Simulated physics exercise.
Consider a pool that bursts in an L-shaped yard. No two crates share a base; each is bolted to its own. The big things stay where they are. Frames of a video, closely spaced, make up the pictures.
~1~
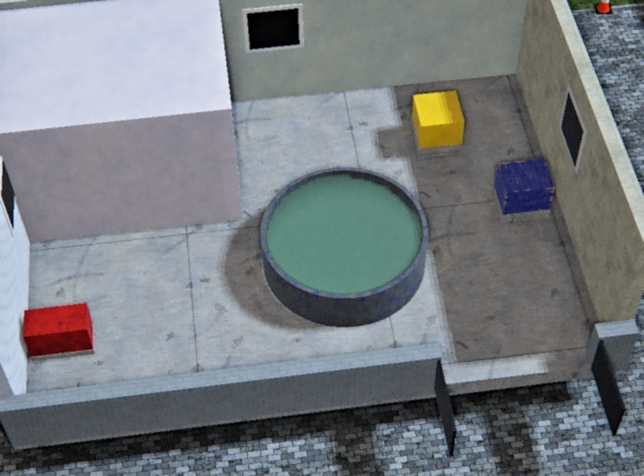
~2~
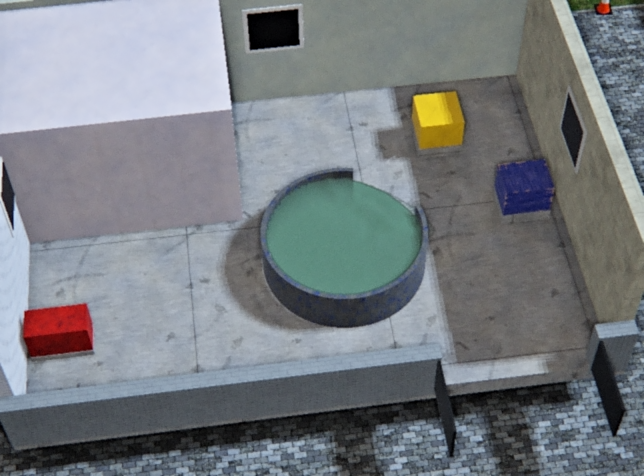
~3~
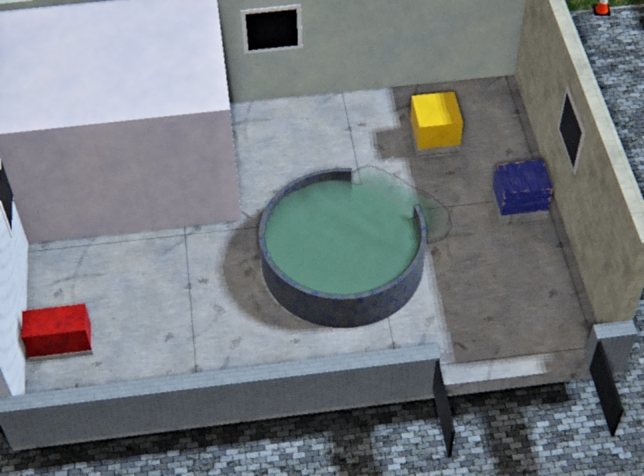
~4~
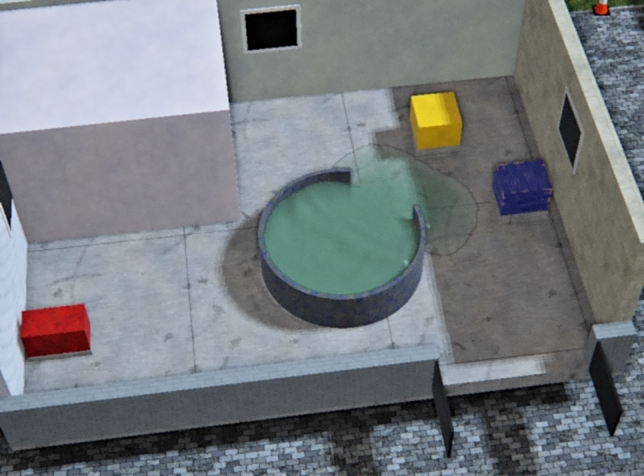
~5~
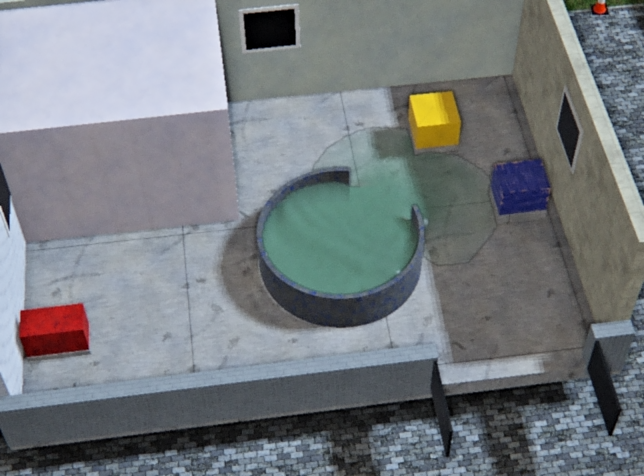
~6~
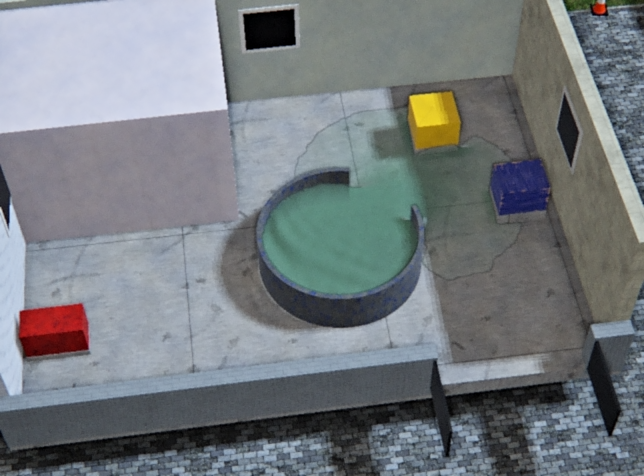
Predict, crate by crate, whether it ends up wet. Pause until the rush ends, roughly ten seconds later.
One by one: The yellow crate has water on it afterwards; the blue crate has water on it afterwards; the red crate has no water on it afterwards.
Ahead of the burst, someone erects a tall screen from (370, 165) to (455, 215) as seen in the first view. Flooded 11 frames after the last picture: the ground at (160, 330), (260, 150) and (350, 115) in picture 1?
Taking the three spots in order: Spared, soaked, soaked.
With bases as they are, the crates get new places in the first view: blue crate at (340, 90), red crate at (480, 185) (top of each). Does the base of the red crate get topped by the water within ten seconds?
As for the red one, it is dampened.
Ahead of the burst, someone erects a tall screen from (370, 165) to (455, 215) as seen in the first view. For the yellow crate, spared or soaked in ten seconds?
Then the yellow crate is untouched.
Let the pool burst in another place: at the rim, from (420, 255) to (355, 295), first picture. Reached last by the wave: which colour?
I'd go with the yellow one.
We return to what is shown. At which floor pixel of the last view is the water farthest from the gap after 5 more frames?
I'd point to (510, 76).
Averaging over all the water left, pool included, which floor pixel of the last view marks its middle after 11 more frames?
Close to pixel (395, 204).
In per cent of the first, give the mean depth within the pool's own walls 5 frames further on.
My reading is roughly 68 in a hundred.
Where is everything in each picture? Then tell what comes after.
In the first picture, still water in the pool at (344, 233).
In the second picture, the front is at (428, 231), out from the gap on the pool's far side.
In the third picture, the front is at (365, 170), out from the gap on the pool's far side.
In the fourth picture, the front is at (468, 198), out from the gap on the pool's far side.
In the fifth picture, water pours out on the pool's far side and has run to (400, 132).
In the sixth picture, the front is at (501, 156), out from the gap on the pool's far side.
A moment on, water covers 25 % of the floor; the yellow crate water round its plinth, the blue crate water round its plinth, the red crate not reached.
Next, water covers 35 % of the floor; the yellow crate water round its plinth, the blue crate water round its plinth, the red crate not reached.
Then, water covers 50 % of the floor; the yellow crate water round its plinth, the blue crate water round its plinth, the red crate not reached.
Later, water covers 65 % of the floor; the yellow crate water round its plinth, the blue crate water round its plinth, the red crate not reached.
In the end, water covers 90 % of the floor; the yellow crate was topped, the blue crate was topped, the red crate stayed above the water.
